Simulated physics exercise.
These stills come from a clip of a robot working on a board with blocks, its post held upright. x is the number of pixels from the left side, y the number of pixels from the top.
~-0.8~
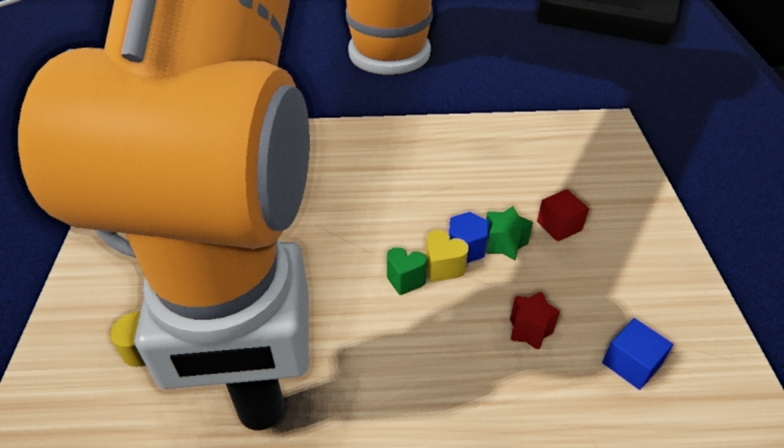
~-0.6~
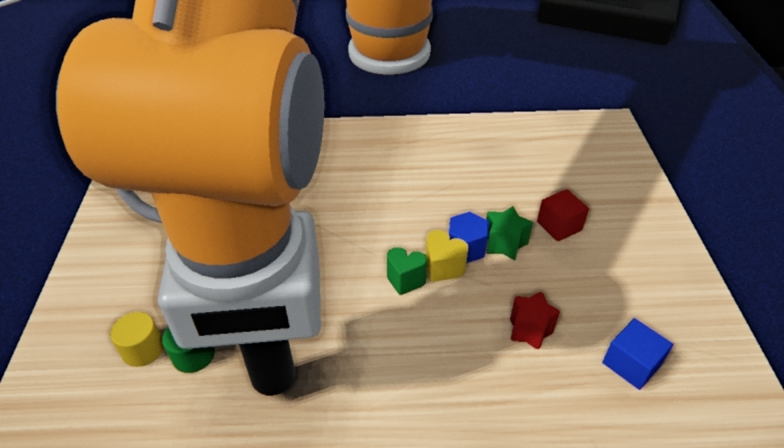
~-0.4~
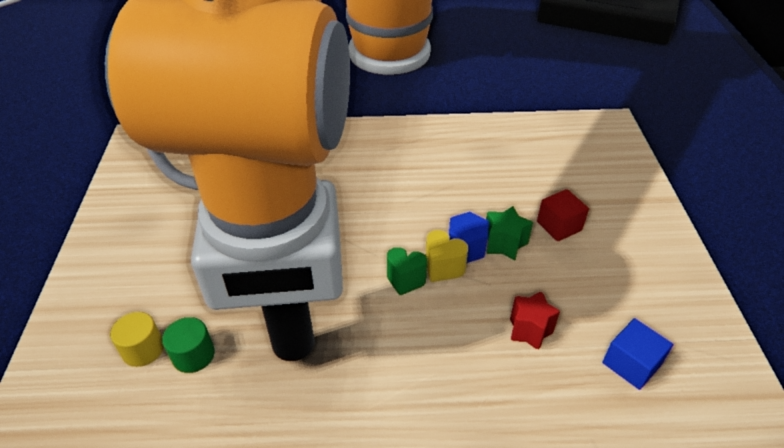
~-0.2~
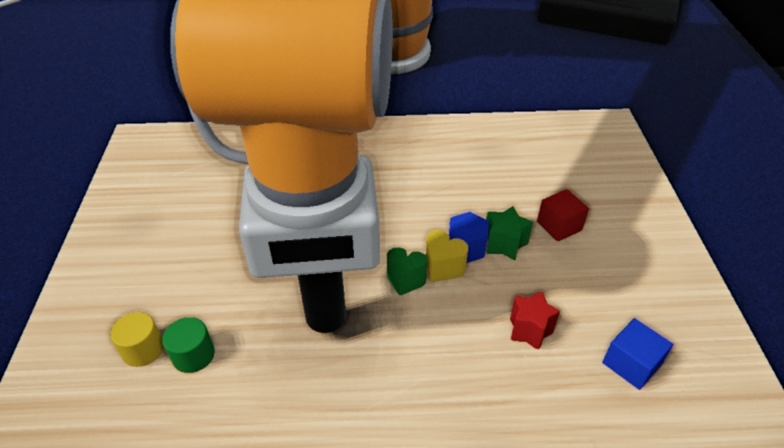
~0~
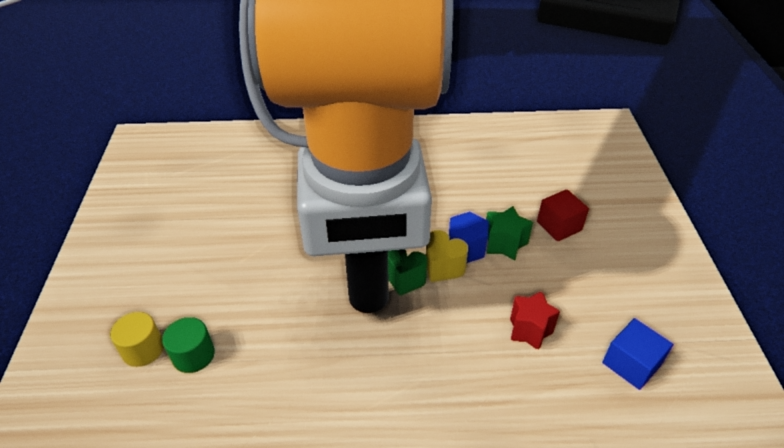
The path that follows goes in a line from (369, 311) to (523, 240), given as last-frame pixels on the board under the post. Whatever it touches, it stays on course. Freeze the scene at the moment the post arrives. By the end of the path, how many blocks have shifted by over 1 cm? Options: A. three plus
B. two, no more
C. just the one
Option A.
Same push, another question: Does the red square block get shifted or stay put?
The red square block moves.
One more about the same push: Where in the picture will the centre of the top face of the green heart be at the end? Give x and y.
It should be at (420, 236) by then.
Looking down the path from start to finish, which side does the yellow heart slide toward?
It goes left.
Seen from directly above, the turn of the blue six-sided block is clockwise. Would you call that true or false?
That statement is not accurate.
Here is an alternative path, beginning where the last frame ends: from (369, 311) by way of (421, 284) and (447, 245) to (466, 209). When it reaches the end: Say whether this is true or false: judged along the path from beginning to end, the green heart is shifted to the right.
False.
What follows on the original path. One third of the way, post at (425, 272); green heart at (418, 238), turned 80° anticlockwise; yellow heart at (453, 241); blue six-sided block at (473, 221).
Two thirds of the way, post at (478, 247); green heart at (420, 236), turned 90° anticlockwise; yellow heart at (486, 215), turned 50° anticlockwise; blue six-sided block at (478, 192), turned 55° anticlockwise; green star block at (525, 212), turned 65° clockwise.
At the end, post at (526, 226); green heart at (420, 236), turned 90° anticlockwise; yellow heart at (510, 196), turned 105° anticlockwise; blue six-sided block at (477, 185), turned 85° anticlockwise; green star block at (559, 201), turned 85° clockwise; red square block at (592, 195).
